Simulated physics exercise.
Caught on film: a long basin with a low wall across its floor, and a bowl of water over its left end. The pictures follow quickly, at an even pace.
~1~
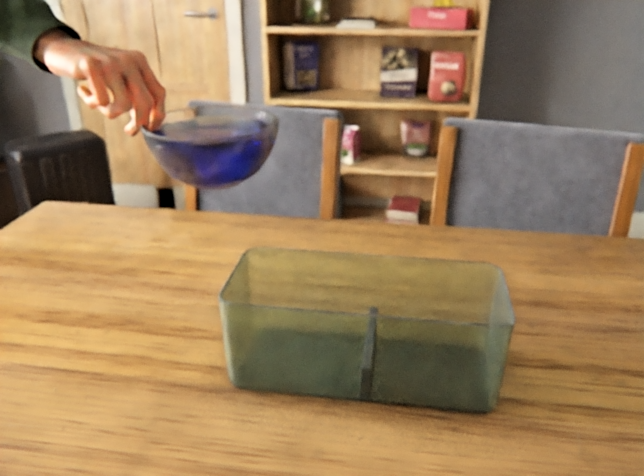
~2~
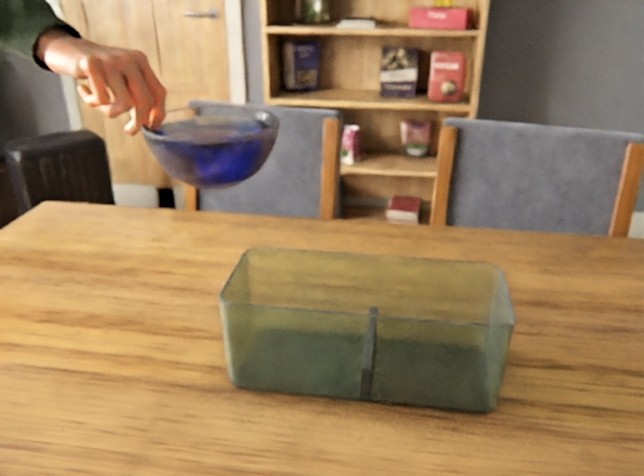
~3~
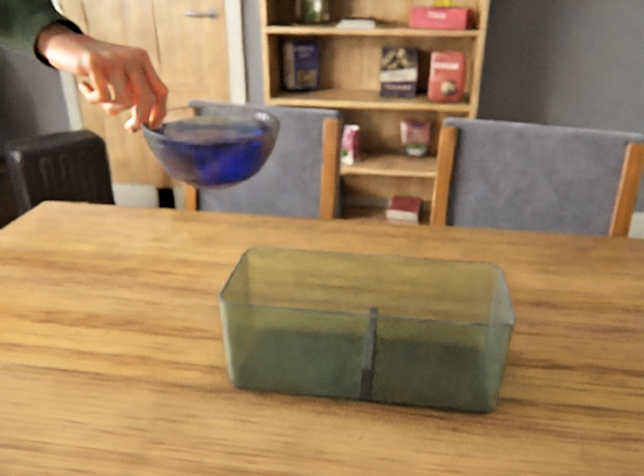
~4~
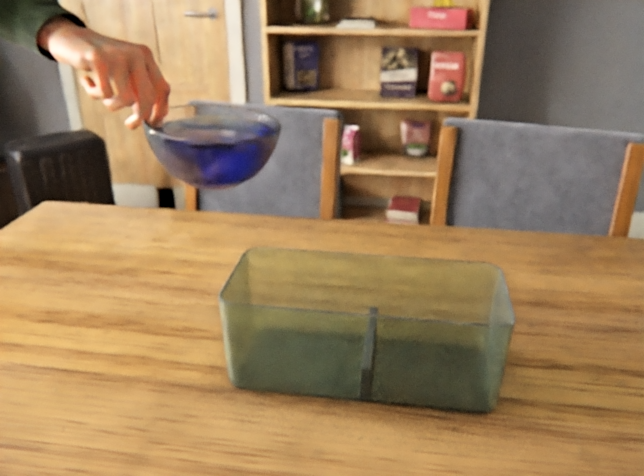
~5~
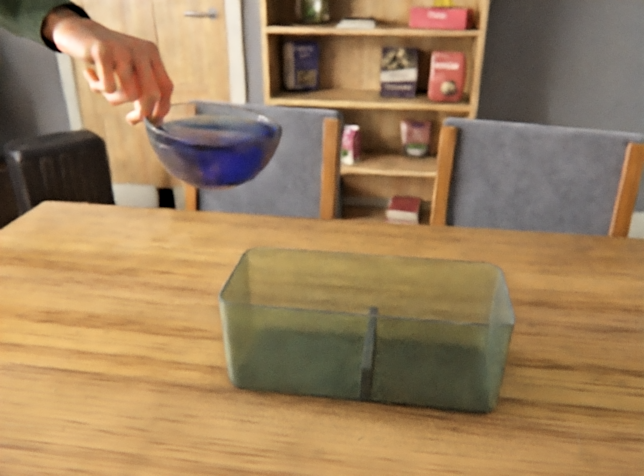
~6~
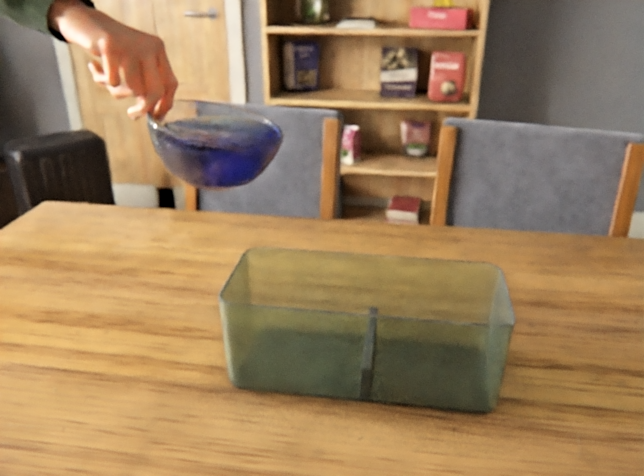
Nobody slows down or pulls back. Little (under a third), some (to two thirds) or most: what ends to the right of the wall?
In the end not even a third is right of the wall.
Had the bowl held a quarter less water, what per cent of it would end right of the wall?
Close to 5 per cent.
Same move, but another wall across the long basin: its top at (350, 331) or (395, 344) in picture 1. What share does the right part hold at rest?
In turn 25 and 15 in a hundred.
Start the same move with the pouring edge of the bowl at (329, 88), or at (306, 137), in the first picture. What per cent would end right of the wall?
The first gives 75 %, the second 35 %.
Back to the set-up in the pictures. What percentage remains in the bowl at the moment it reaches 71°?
Near 35 %.
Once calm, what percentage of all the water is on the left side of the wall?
Some 95 per cent.
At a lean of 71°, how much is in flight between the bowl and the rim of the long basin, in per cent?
Close to 45 per cent.
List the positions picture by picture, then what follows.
In the first picture, it leans 0°; its right rim is at (276, 126); the water meets the walls at (155, 127) and (275, 132); the long basin's rim runs from (233, 273) to (507, 294); the wall's top is at (370, 336).
In the second picture, it leans 1°; its right rim is at (277, 127); the water meets the walls at (155, 127) and (274, 133).
In the third picture, it leans 2°; its right rim is at (277, 129); the water meets the walls at (155, 126) and (275, 134).
In the fourth picture, it leans 5°; its right rim is at (278, 132); the water meets the walls at (157, 126) and (276, 135).
In the fifth picture, it leans 8°; its right rim is at (280, 136); the water meets the walls at (159, 125) and (278, 136).
In the sixth picture, it leans 13°; its right rim is at (281, 141); the water meets the walls at (160, 125) and (280, 138).
A moment on, the bowl is tipped part way and 34 per cent is still to pour, 21 is left of the wall and 0 right of it.
Next, the bowl is tipped right over and 0 per cent is still to pour, 93 is left of the wall and 1 right of it.
Then the bowl is tipped right over and 0 per cent is still to pour, 96 is left of the wall and 3 right of it.
Later the bowl is tipped right over and 0 per cent is still to pour, 96 is left of the wall and 3 right of it.
Finally, 96 per cent lies left of the wall, 3 right of it and 1 outside.
